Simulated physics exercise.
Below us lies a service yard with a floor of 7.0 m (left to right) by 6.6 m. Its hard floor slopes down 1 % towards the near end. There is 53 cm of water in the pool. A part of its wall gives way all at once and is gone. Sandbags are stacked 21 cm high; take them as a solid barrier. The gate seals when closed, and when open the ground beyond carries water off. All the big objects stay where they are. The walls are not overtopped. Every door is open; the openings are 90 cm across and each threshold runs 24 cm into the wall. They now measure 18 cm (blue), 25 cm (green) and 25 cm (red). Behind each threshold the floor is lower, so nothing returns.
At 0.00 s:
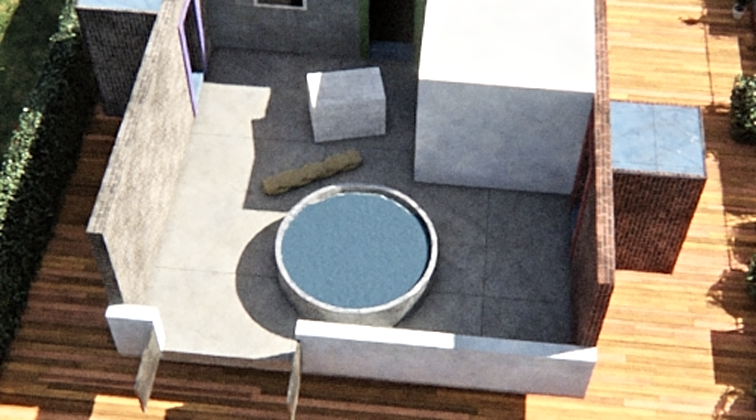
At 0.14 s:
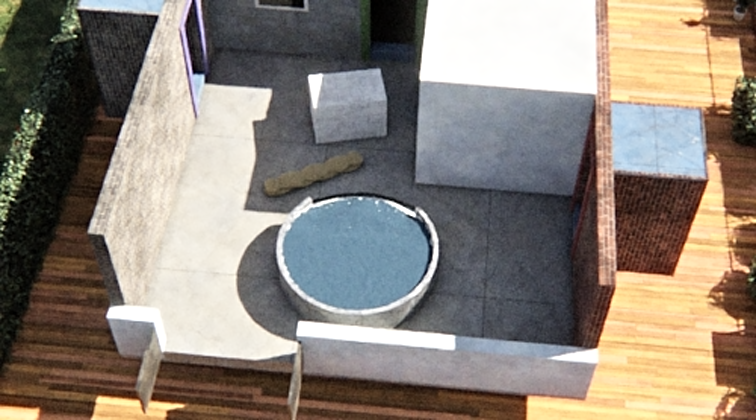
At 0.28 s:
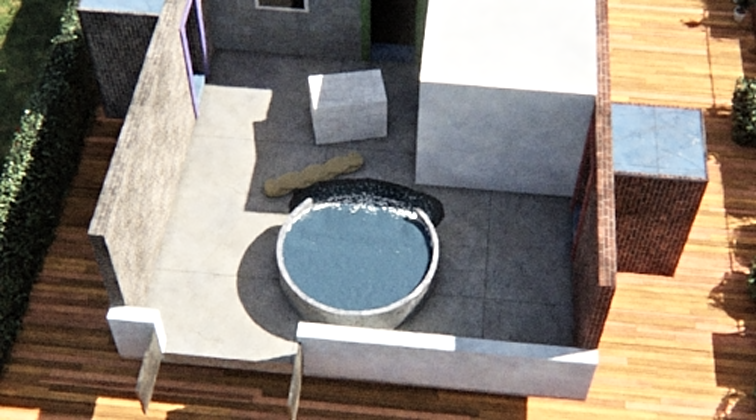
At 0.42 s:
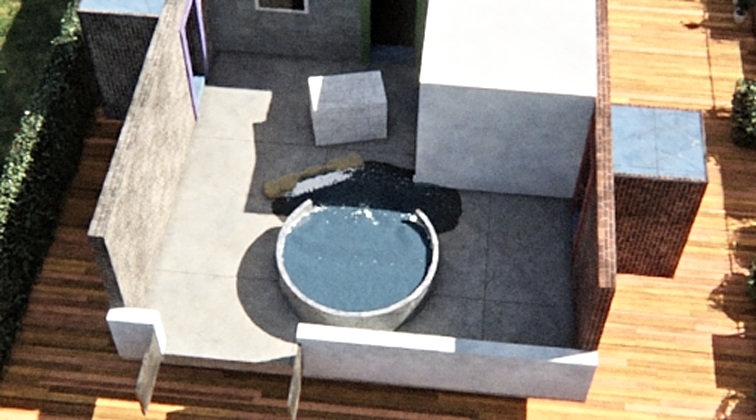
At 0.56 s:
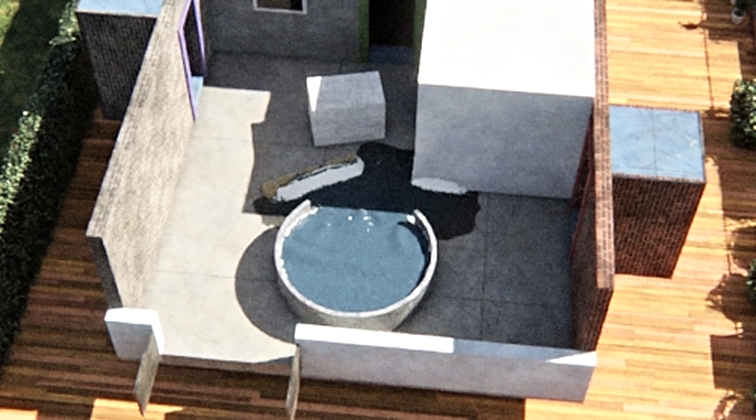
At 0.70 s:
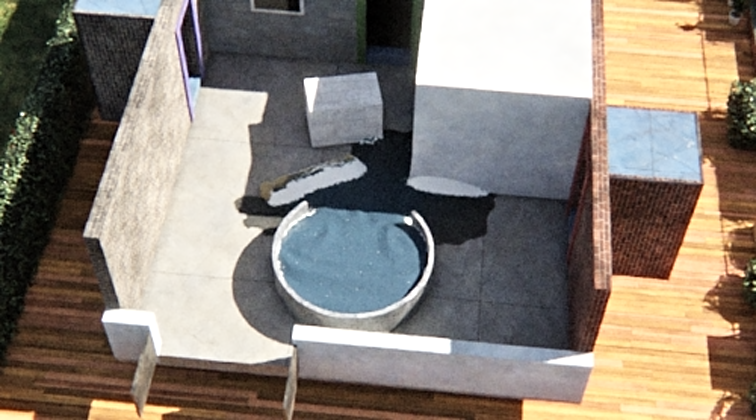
Round pool in a walled yard losing part of its far rim, with dark water pouring out and spreading around the sandbags.
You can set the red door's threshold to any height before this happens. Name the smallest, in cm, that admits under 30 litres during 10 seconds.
It would have to be roughly 10 cm high.
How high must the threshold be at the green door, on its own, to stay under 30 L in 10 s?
About 23 cm at green.
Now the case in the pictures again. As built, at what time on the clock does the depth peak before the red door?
Near 2.0 s.
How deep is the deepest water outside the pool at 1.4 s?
About 36 cm.
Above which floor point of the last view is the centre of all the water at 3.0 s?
Around (363, 205).
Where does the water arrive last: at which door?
The blue one.
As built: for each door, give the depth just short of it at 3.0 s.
In cm: Blue 0, green 28, red 14.
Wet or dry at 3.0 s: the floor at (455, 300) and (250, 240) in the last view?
In turn: Still dry, flooded.
After 1.4 s water covers 25 % of the floor, deepest (36 cm) near (338, 181); it has not reached the red door.
After 3.0 s water covers 65 % of the floor, deepest (31 cm) near (420, 78); 14 cm at the red door, 0 litres in over its 25 cm threshold.
After 10.0 s water covers 95 % of the floor, deepest (11 cm) near (132, 339); 5 cm at the red door, 0 litres in over its 25 cm threshold.
At the red door as built, the water arrived by 1.5 s and peaked near 15 cm at 2.0 s.
Run again over the same 10 s with other heights there, 48 litres in over 9 cm, 9 litres over 12.5 cm. The limit of 30 litres is kept from about 10 cm up.
